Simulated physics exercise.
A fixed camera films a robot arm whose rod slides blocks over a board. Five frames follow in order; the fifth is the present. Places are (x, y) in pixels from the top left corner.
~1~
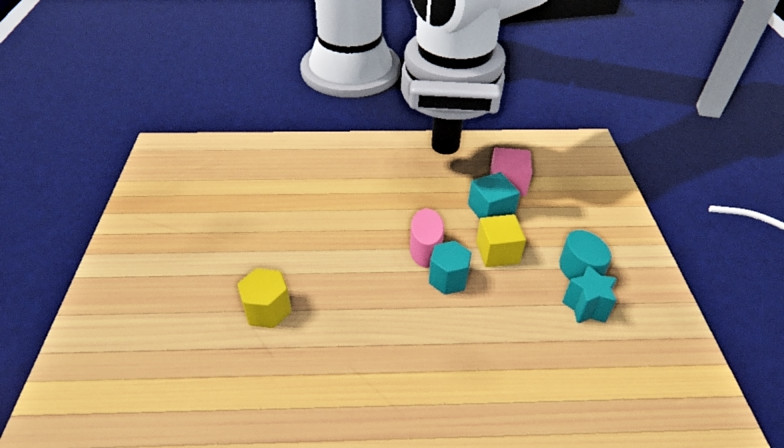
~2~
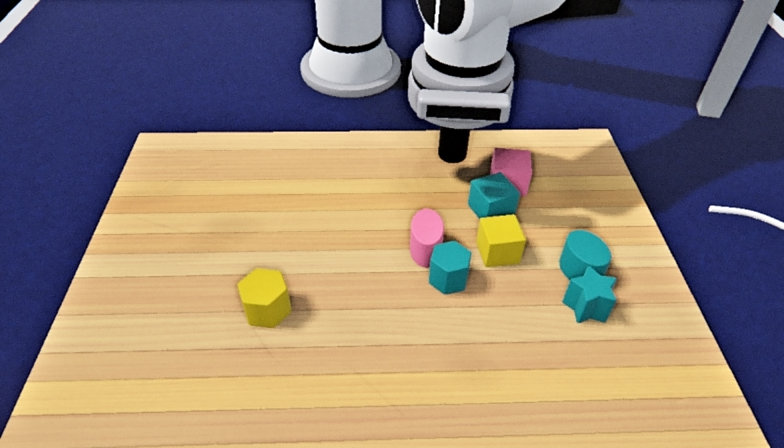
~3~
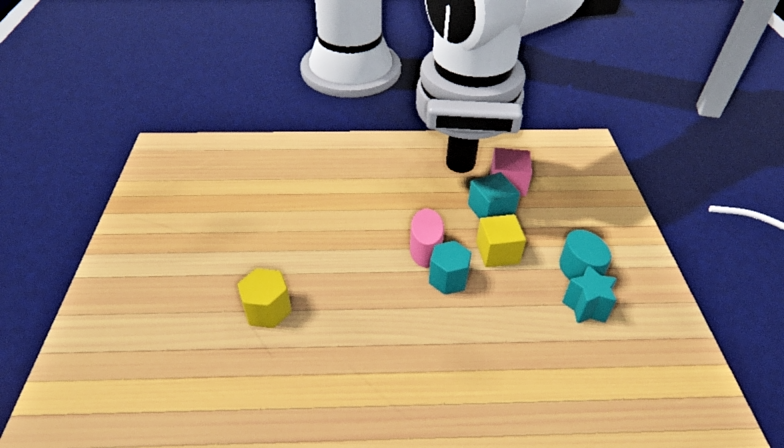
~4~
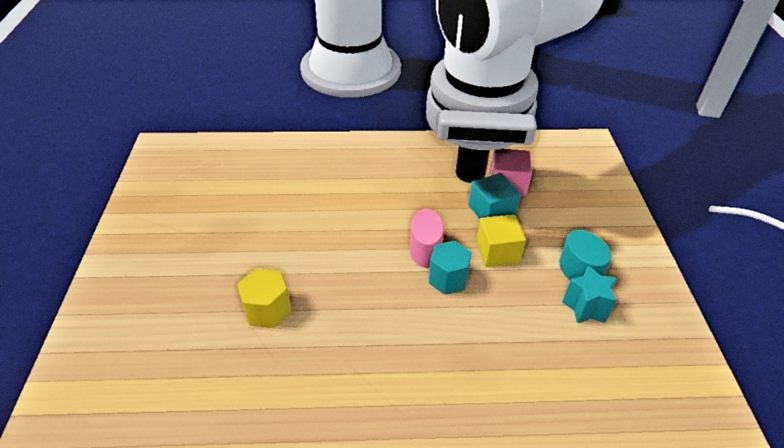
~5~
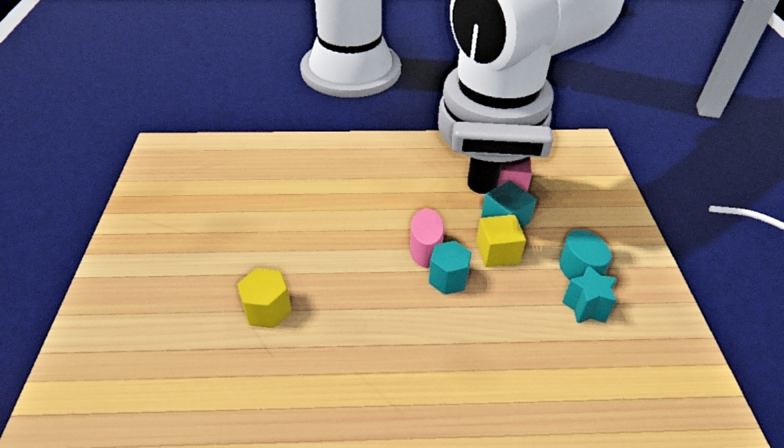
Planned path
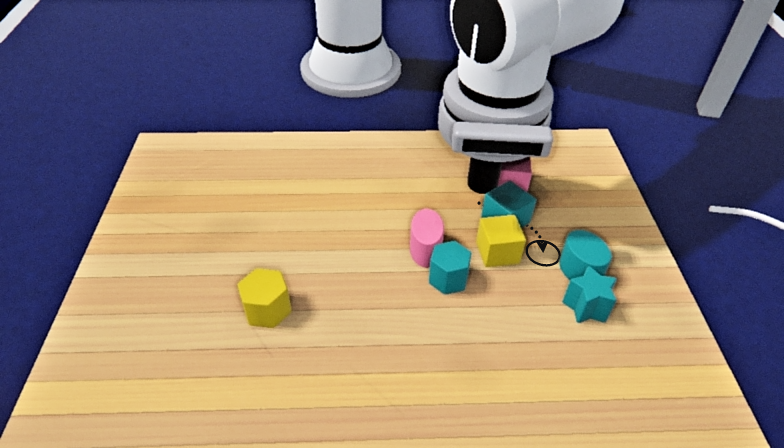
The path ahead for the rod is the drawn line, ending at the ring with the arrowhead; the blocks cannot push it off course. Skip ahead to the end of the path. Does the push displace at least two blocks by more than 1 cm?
The answer is yes.
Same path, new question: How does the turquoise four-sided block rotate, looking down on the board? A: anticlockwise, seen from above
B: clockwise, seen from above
A - anticlockwise, seen from above.
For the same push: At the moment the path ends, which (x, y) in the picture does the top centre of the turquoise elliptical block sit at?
The middle of its upper face should be somewhere near (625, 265).
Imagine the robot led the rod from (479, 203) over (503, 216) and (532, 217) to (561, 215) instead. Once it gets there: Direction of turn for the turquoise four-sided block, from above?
Looking down, it rotates clockwise.
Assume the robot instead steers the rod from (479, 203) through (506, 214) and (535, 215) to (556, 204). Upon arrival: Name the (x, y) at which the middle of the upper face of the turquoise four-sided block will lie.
Expect it around (554, 216).
The drawn path runs from (479, 203) by way of (506, 216) and (534, 230) to (543, 253).
The first path, step by step. One third of the way, rod at (511, 198); yellow four-sided block at (507, 232), turned 25° clockwise; turquoise four-sided block at (541, 211).
Two thirds of the way, rod at (539, 212); yellow four-sided block at (507, 232), turned 25° clockwise; turquoise four-sided block at (572, 224); turquoise elliptical block at (602, 254), turned 20° clockwise.
At the end, rod at (549, 235); yellow four-sided block at (507, 232), turned 25° clockwise; turquoise four-sided block at (588, 236), turned 40° anticlockwise; turquoise elliptical block at (626, 266), turned 45° clockwise; turquoise star block at (599, 287), turned 20° clockwise.
